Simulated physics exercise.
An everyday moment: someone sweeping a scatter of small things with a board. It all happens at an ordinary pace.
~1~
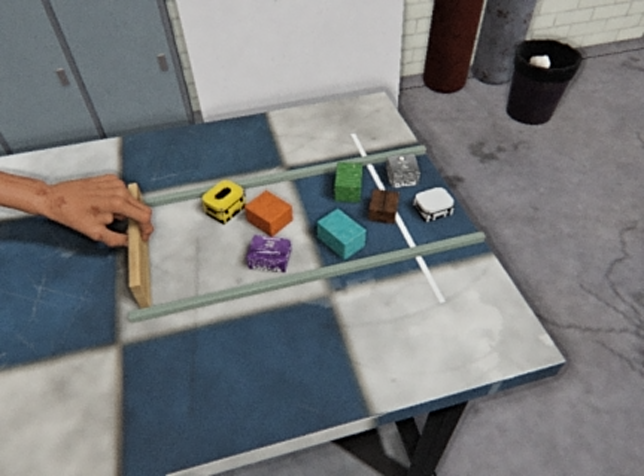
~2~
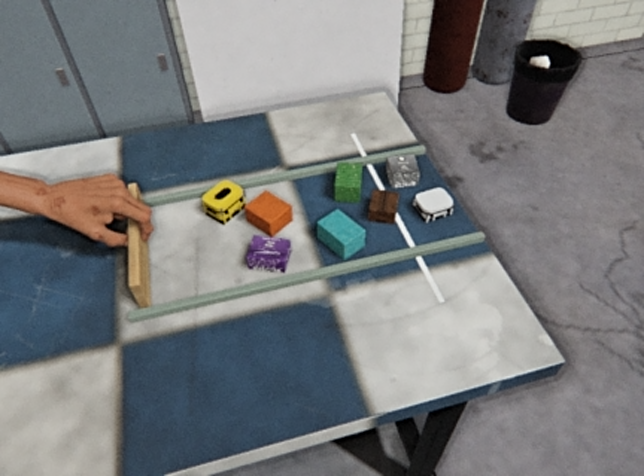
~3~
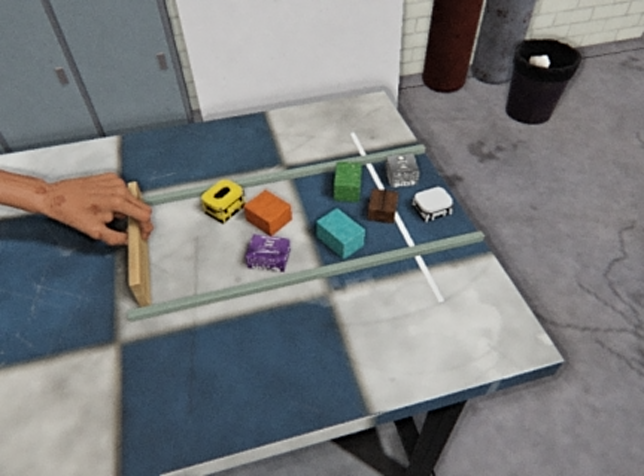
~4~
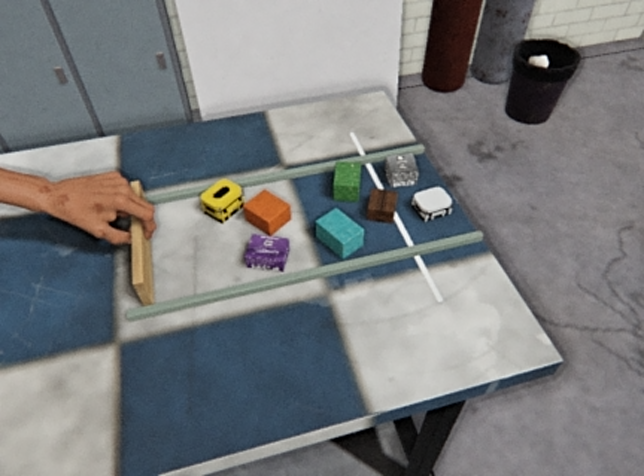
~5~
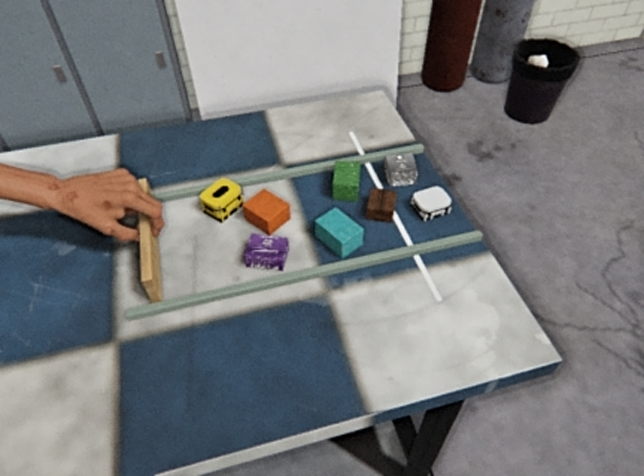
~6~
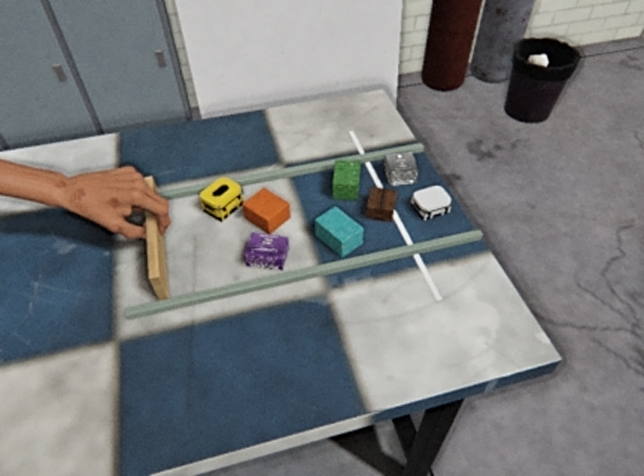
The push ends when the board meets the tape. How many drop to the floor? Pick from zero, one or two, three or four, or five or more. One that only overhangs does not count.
As it turns out, the number that fall off is one or two.
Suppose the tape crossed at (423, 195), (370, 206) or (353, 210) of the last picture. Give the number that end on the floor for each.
In that order 5, 0 and 0.
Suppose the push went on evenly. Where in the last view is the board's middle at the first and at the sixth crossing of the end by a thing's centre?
About (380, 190), then (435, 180).
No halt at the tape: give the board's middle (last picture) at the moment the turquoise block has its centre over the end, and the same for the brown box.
For the turquoise block at (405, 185), for the brown box at (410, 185).
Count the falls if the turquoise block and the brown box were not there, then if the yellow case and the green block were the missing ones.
Fallen: 1, and 1 in the other try.
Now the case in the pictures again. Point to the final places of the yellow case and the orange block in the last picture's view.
First (393, 170), then (403, 192).
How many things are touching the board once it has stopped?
That makes 3.
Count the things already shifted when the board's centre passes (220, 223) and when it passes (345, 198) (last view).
First 1, then 7.
A little later, none off yet; white case at rest near (431, 203); grey box at rest near (401, 169); brown box at rest near (382, 204).
Next, none off yet; white case at rest near (431, 203); grey box at rest near (401, 169); brown box moving near (383, 202).
When it is over, the number that fall off is one or two; down, grey box and white case.
